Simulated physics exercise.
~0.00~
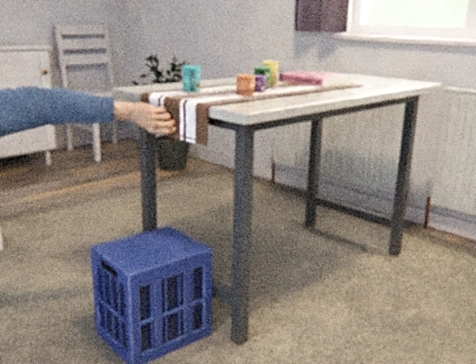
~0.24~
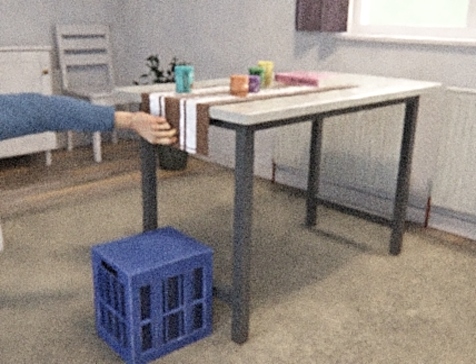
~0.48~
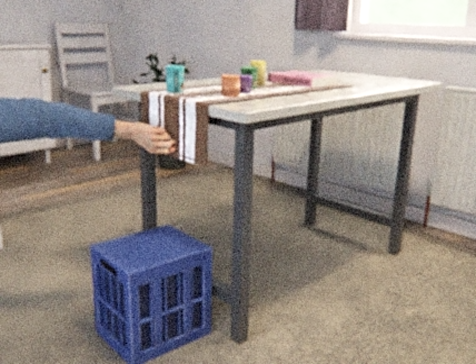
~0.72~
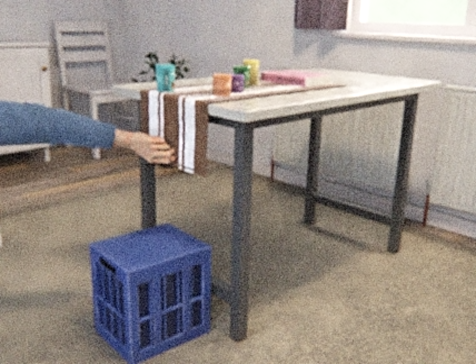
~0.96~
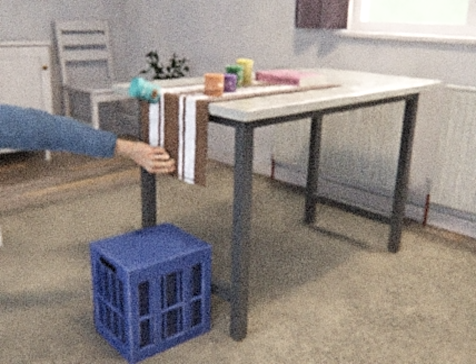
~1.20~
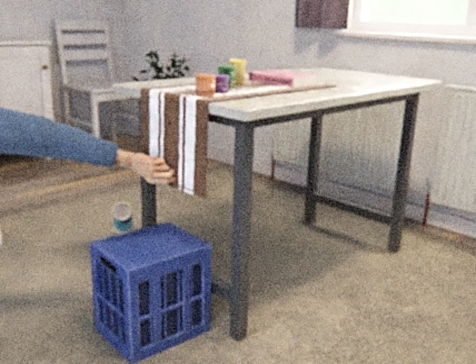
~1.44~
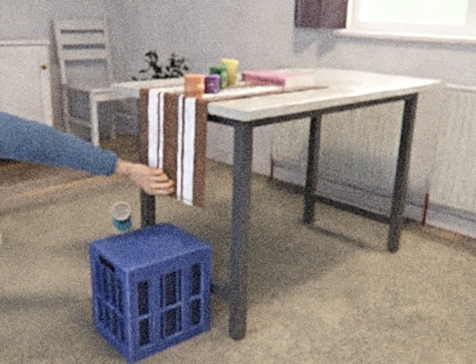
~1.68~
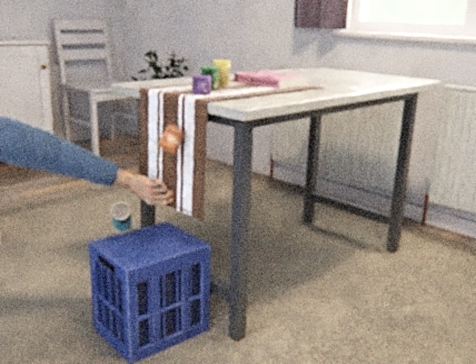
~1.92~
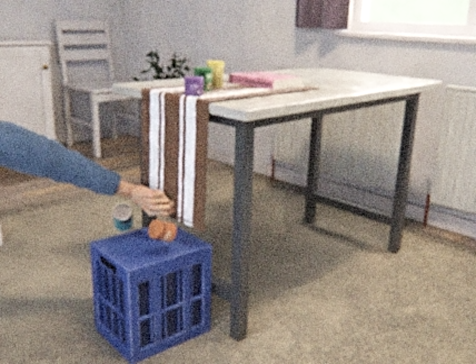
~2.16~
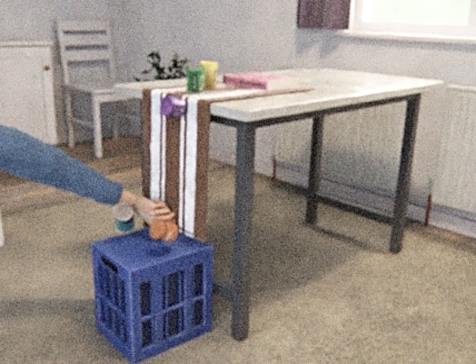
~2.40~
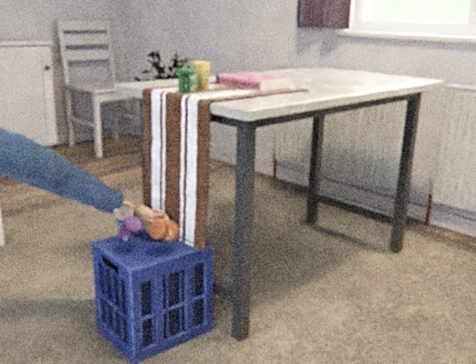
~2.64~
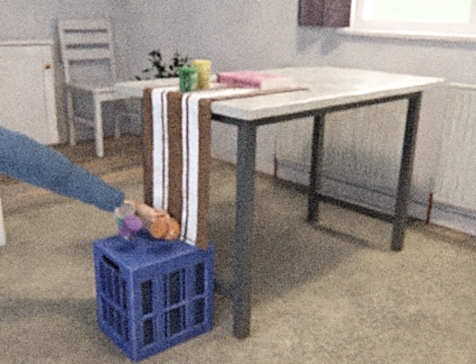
A hand draws a striped brown scarf down over the end of a table toward a blue crate, carrying the containers along, and a turquoise can, an orange pot and a purple pot drop off in turn. The hem stops at the crate, with the green can still upright on the table.
